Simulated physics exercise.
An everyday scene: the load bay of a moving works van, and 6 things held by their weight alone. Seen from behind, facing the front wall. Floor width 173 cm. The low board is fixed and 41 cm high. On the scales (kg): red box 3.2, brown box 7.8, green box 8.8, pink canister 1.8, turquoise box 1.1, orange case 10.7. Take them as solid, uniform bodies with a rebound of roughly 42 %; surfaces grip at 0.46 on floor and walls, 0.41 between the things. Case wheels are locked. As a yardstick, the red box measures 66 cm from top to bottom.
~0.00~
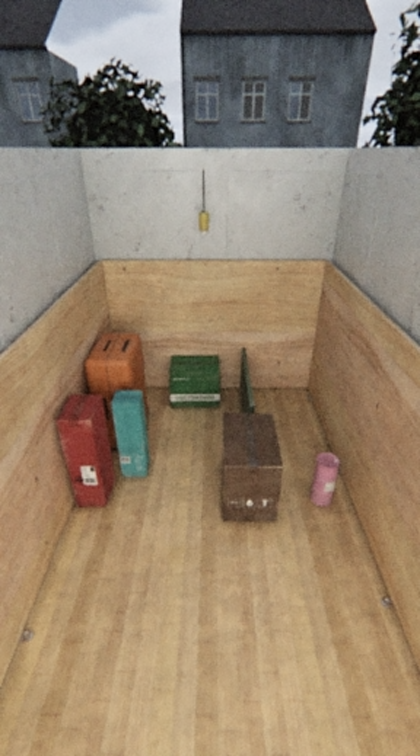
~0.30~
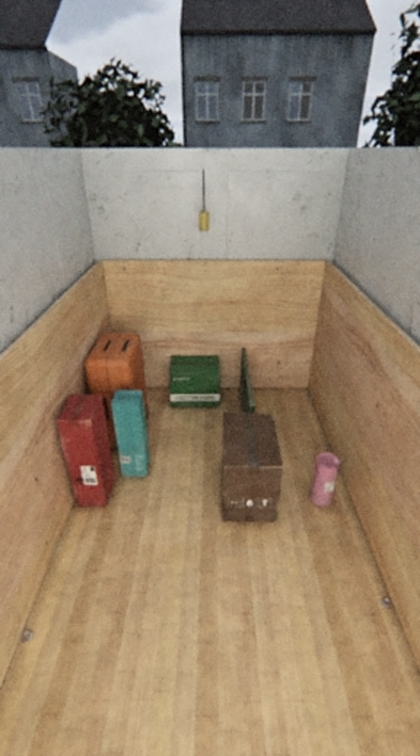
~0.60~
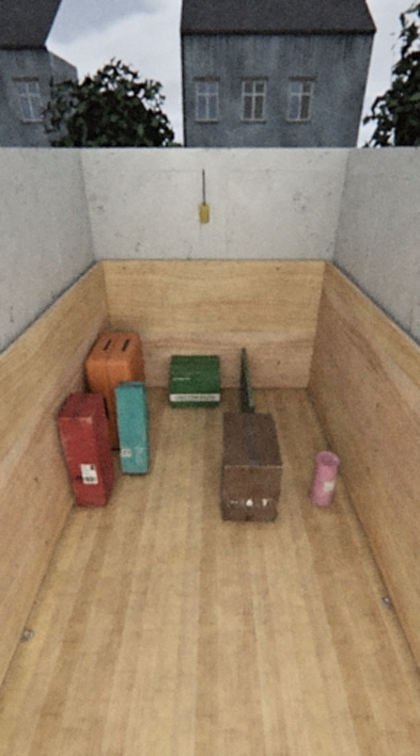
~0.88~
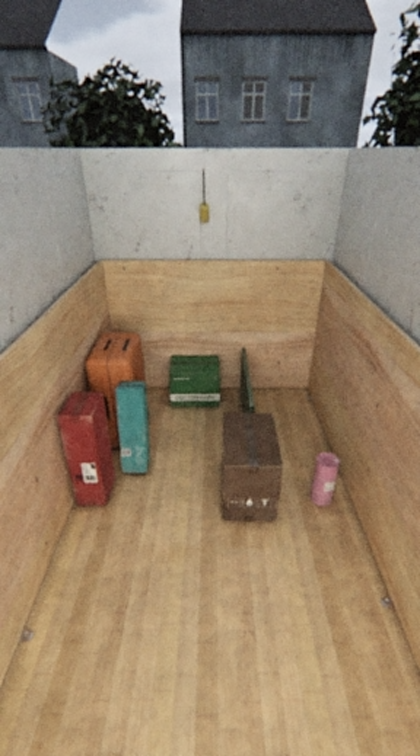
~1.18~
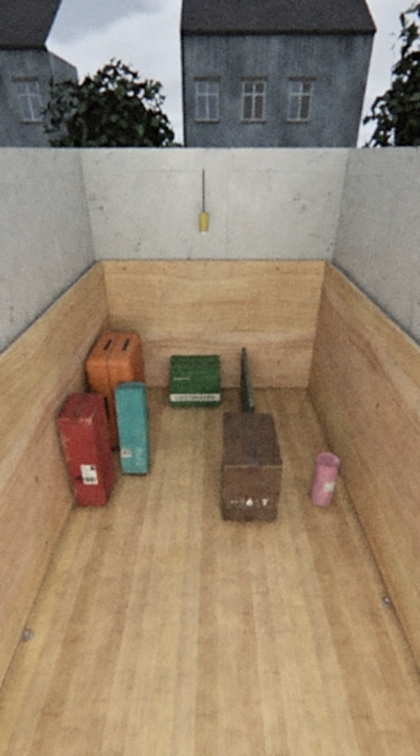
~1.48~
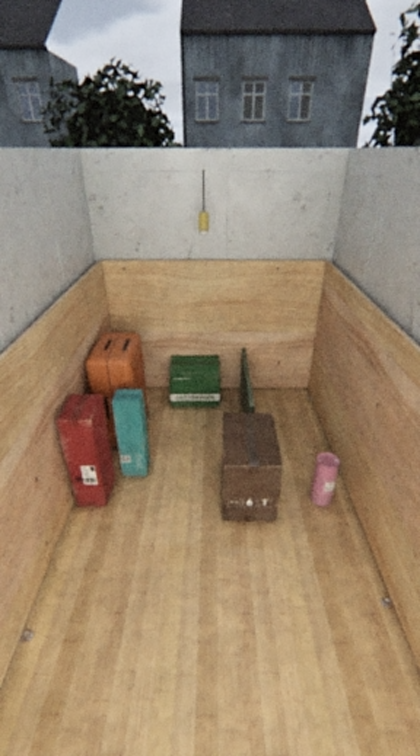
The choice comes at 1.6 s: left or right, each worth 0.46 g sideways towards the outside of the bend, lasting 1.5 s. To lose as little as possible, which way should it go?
The load fares better going right.
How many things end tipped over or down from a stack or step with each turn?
Turning left 3, turning right 1.
Turning left. At 2.28 s, force 0.46 g right; red box leaning 39° near (128, 454); turquoise box leaning 34°; pink canister leaning 23°.
After 2.58 s, force 0.46 g right; red box on its side near (182, 479); brown box slid 13 cm near (269, 464); turquoise box on its side.
After 2.78 s, force 0.46 g right; red box on its side near (201, 480); brown box slid 28 cm near (295, 465); turquoise box on its side.
At rest (3.7 s), tipped over in the van, red box, turquoise box and orange case; not toppled but over 15 cm from the start, brown box; the other 2 in place, give or take 15 cm. Seen from the same camera at the end, red box near (216, 480), brown box near (303, 466).
Turning right instead, pink canister tipped over or down from a stack or step, 1 of 6 in all.
